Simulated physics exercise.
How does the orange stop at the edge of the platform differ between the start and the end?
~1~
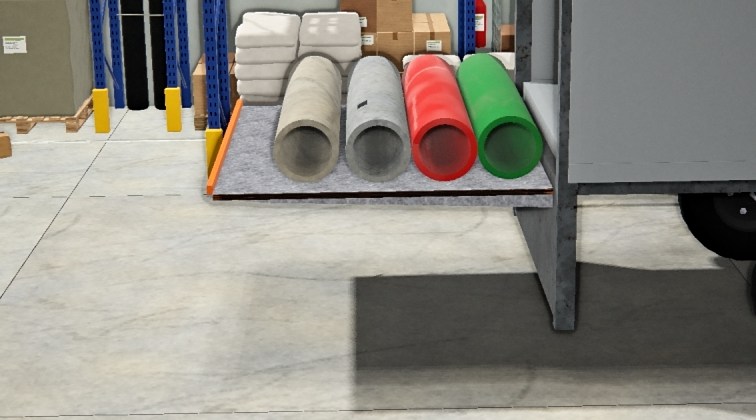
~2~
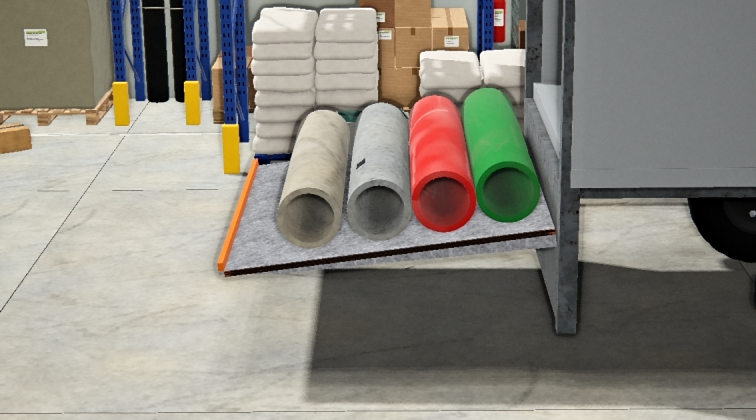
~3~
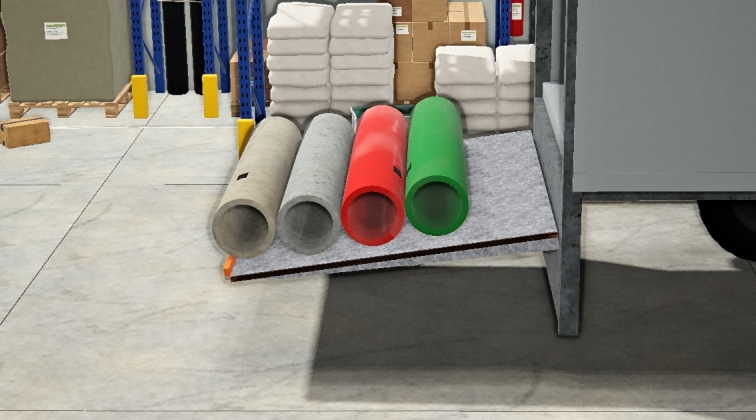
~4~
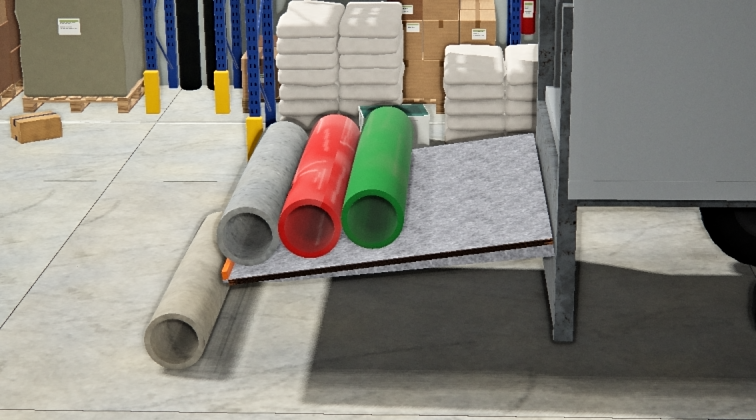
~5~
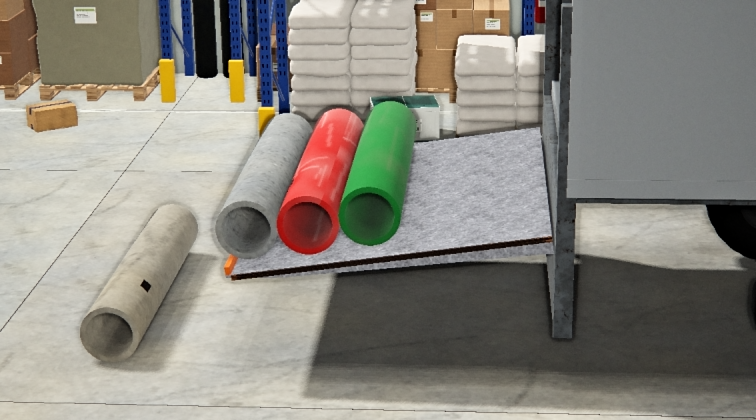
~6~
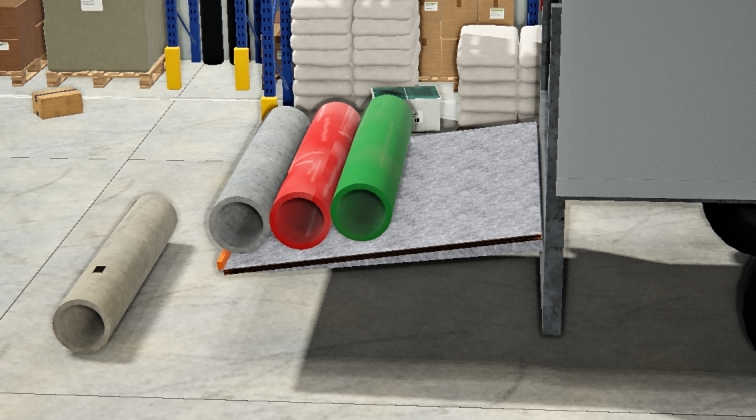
At the start the orange stop stands upright along the edge, and by the end it is leaning.
Four thick pipes on a lift platform behind a van rolled left when the plate dropped and tilted down. The beige one went over the orange edge stop onto the floor, while the grey, red and green ones stayed on the plate.
